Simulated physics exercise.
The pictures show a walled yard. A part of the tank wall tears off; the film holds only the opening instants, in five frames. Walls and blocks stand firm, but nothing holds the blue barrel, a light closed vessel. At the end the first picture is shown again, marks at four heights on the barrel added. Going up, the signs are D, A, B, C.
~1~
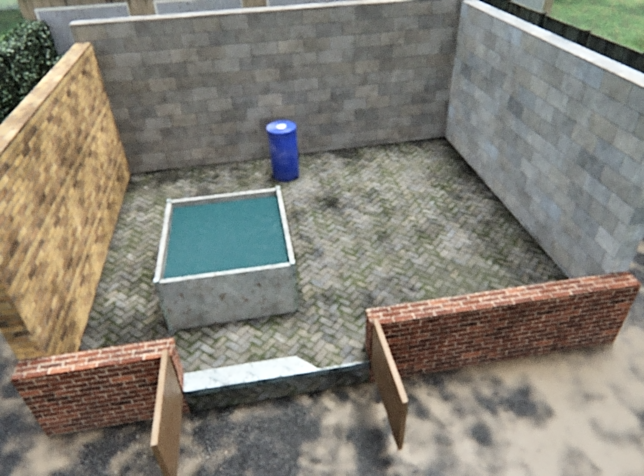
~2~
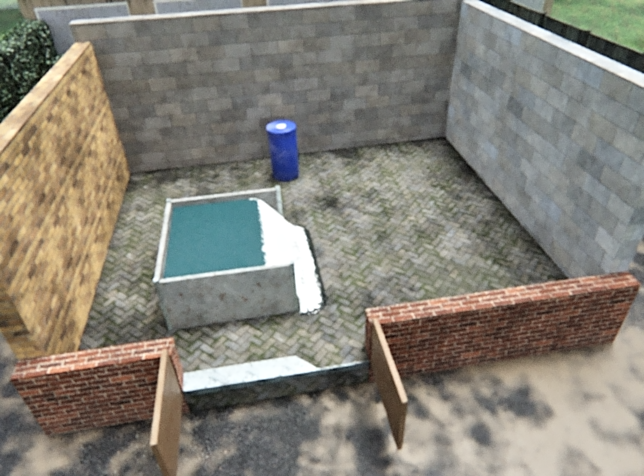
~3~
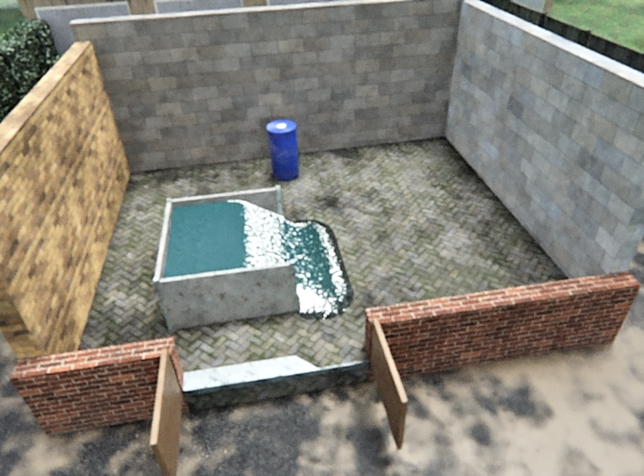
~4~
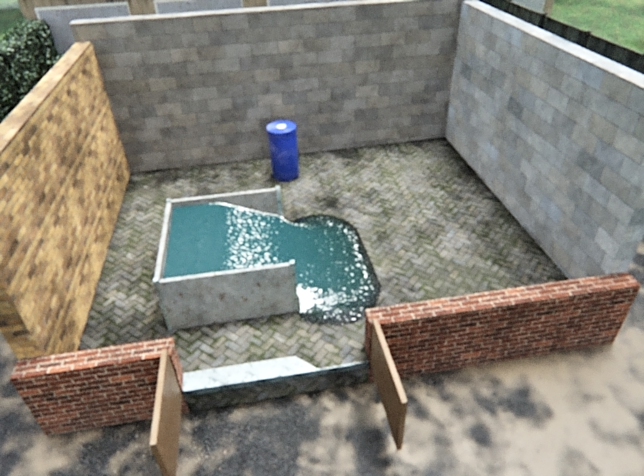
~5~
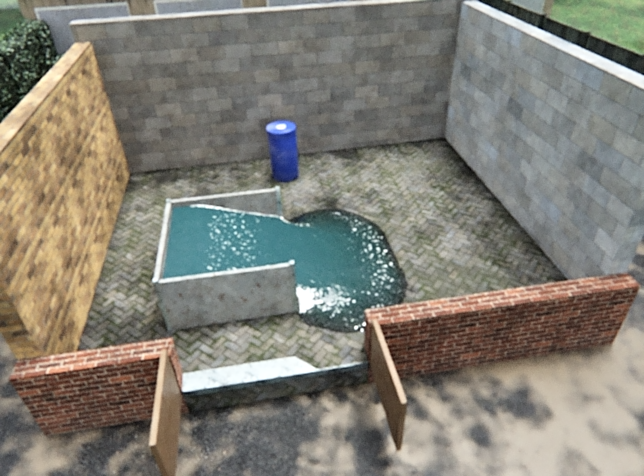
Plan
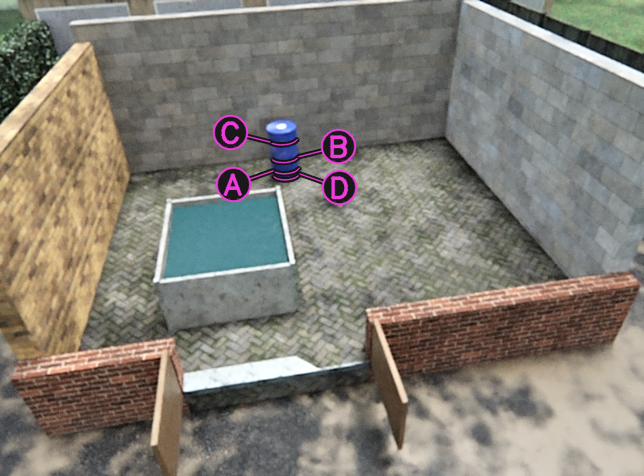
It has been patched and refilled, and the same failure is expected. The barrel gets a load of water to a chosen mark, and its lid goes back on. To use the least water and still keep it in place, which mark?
Go for A.
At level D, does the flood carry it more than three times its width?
No.
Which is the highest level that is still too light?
D.
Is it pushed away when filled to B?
No, not at all.
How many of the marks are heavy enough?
Three.
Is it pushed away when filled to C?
No, that is safe.
In magenta, A at (287, 173); B at (286, 162); C at (284, 144); D at (287, 179); from the bottom up D, A, B, C.
For level A, it does not move.
For level B, it does not move.
For level C, it does not move.
For level D, it is pushed about twice its own width away.
